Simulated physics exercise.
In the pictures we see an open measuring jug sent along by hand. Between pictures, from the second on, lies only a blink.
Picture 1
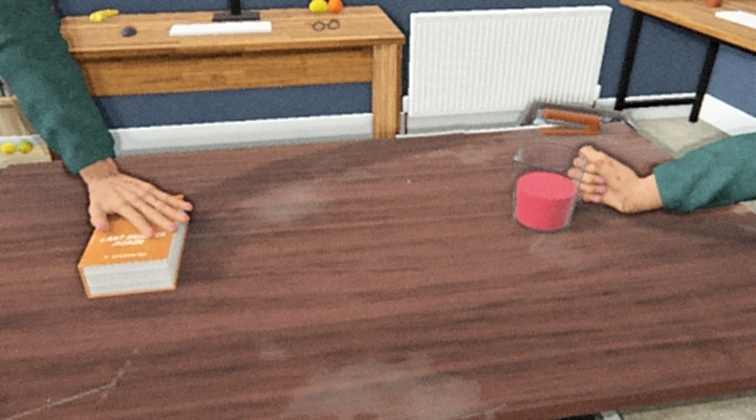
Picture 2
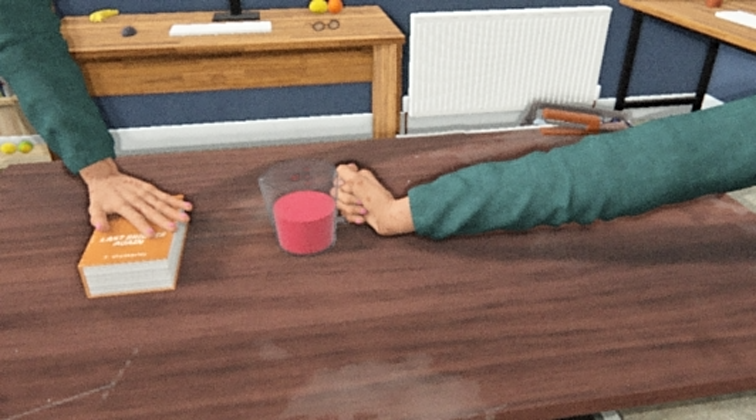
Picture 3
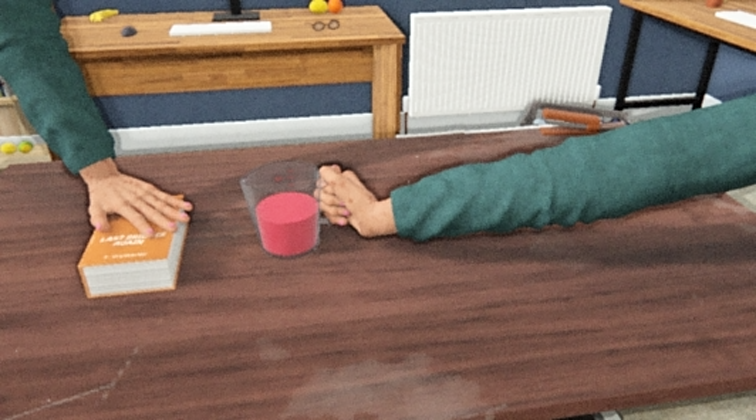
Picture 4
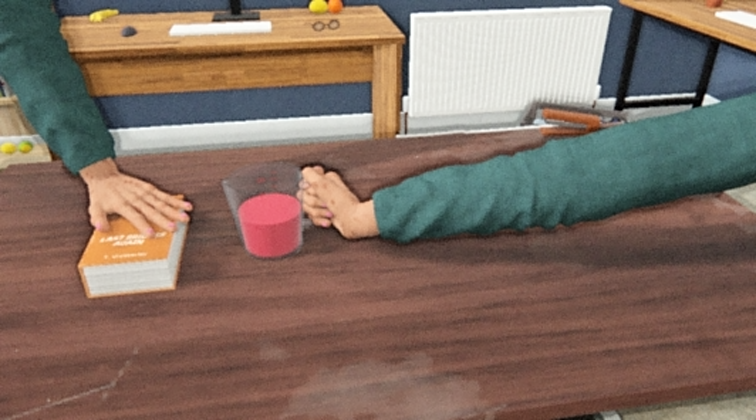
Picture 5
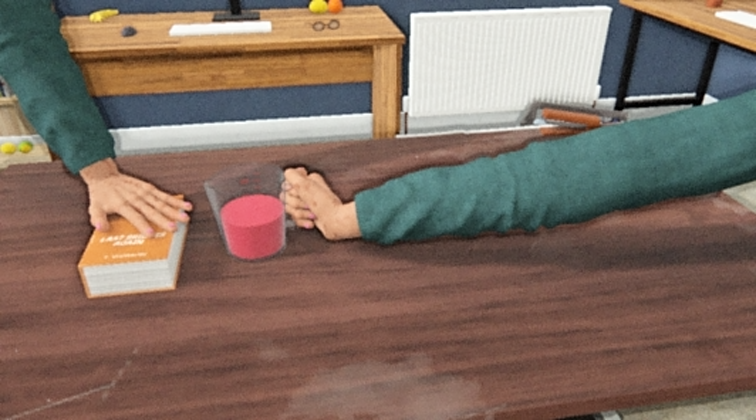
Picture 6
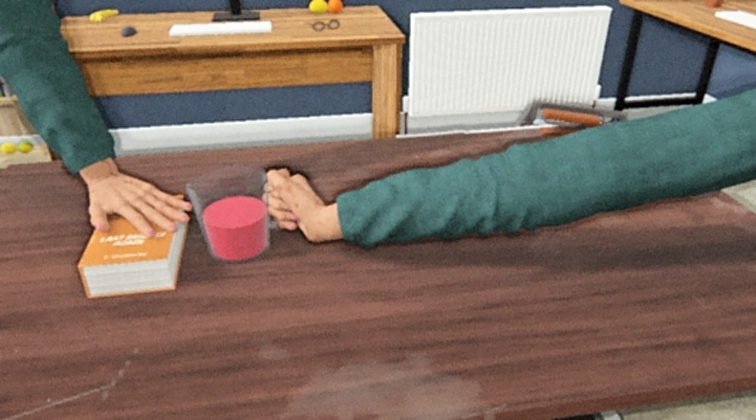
On a dark wooden table in a room with a desk and radiator behind, one hand rests on a thick orange book at left while another holds a clear jug, about half full of pink contents, at right. The green-sleeved arm moves the jug leftward across the table, then nearer the book in small, even steps.
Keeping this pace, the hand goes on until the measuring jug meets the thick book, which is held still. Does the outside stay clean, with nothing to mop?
Yes, nothing needs wiping.
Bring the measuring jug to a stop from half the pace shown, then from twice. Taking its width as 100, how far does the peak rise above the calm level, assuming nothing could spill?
Peak rise: 15 percent, then 55 percent.
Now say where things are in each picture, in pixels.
The first picture shows at rest; measuring jug (546, 187) about half full; thick book (140, 242).
The second picture shows under way; measuring jug about half full, surface at (305, 206).
The third picture shows a step of some 15 px; measuring jug (287, 209) about half full.
The fourth picture shows a step of some 15 px; measuring jug about half full, surface at (270, 209).
The fifth picture shows a step of some 15 px; measuring jug (252, 212) about half full.
The sixth picture shows a step of some 15 px; measuring jug about half full, surface at (235, 212); thick book (140, 242).
A moment on, the measuring jug meets the thick book.
Further on, the squash surges up the wall; the wave climbs under half way to the rim.
When it is over, the measuring jug stands at the thick book; all is still inside.
